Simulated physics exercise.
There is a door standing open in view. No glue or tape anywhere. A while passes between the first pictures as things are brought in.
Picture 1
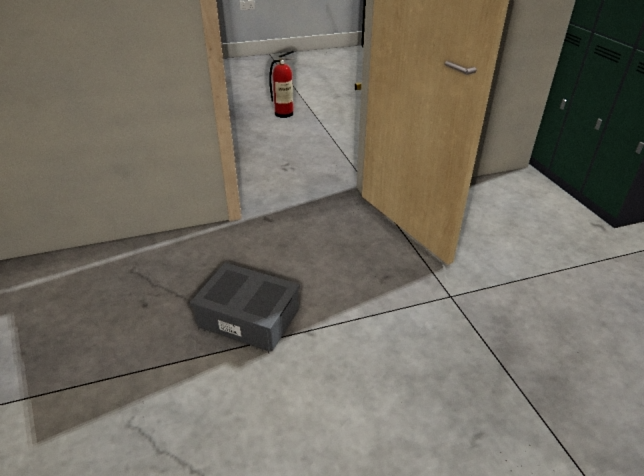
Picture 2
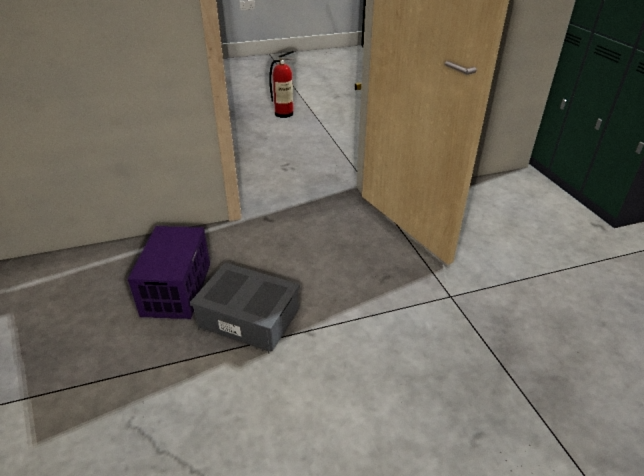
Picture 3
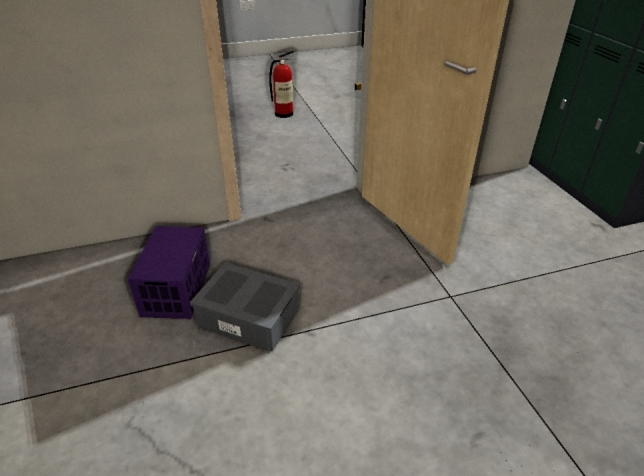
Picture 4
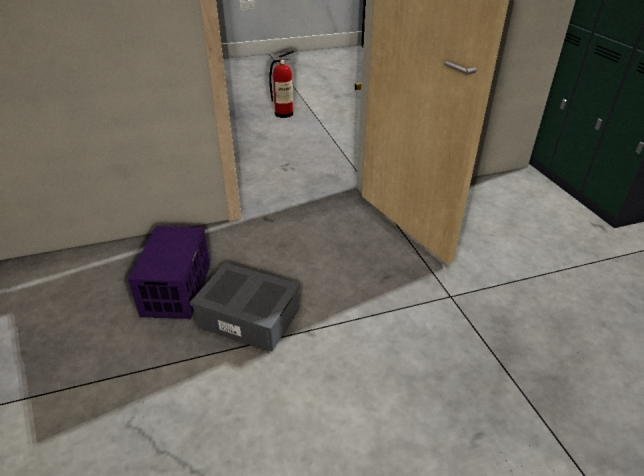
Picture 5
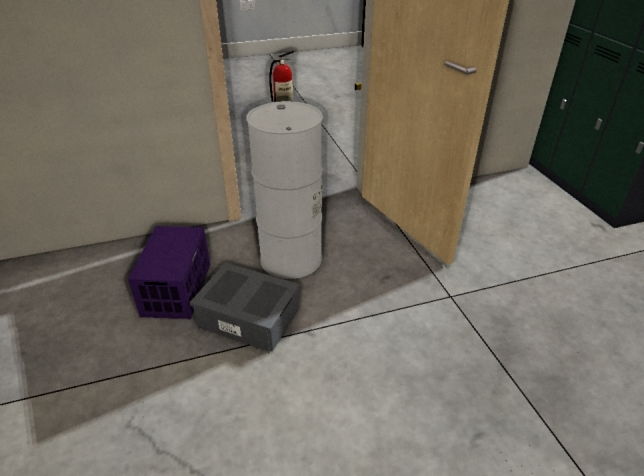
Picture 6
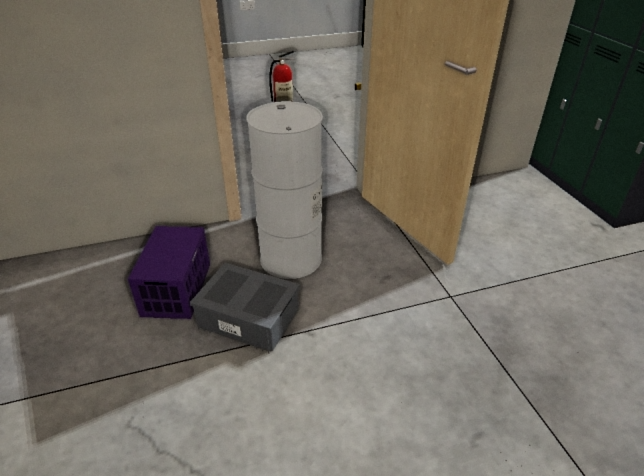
In the video, a wooden door stands wide open beside a grey tote on the floor; a purple crate appears to the tote's left, then a white drum appears behind them in the doorway, while the door stays still.
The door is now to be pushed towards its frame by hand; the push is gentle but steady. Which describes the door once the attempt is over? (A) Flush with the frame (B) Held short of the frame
Held short of the frame.
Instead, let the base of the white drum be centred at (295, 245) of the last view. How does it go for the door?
It then hits an obstruction.
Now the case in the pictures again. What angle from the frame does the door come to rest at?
I'd say it stays open by roughly 50 degrees.
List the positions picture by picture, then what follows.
Door wide open and still, in the first frame.
Door wide open and still; purple crate (173, 271); grey tote (248, 306), in the second frame.
Door wide open and still; purple crate (173, 271); grey tote (248, 306), in the third frame.
Door wide open and still; purple crate (173, 271); grey tote (248, 306), in the fourth frame.
Door wide open and still; purple crate (173, 271); grey tote (248, 306), in the fifth frame.
Door wide open and still; white drum (288, 194); purple crate (173, 271), in the sixth frame.
Then, 0.60 s later than the last frame, door at 96°.
Then, 1.10 s later than the last frame, door at 78°.
Then, 1.40 s later than the last frame, door at 66°.
Then, 1.70 s later than the last frame, door at 52°.
When it is over, door at 49°; all 3 as before. End places, in pixels of the last picture, white drum near (285, 194).
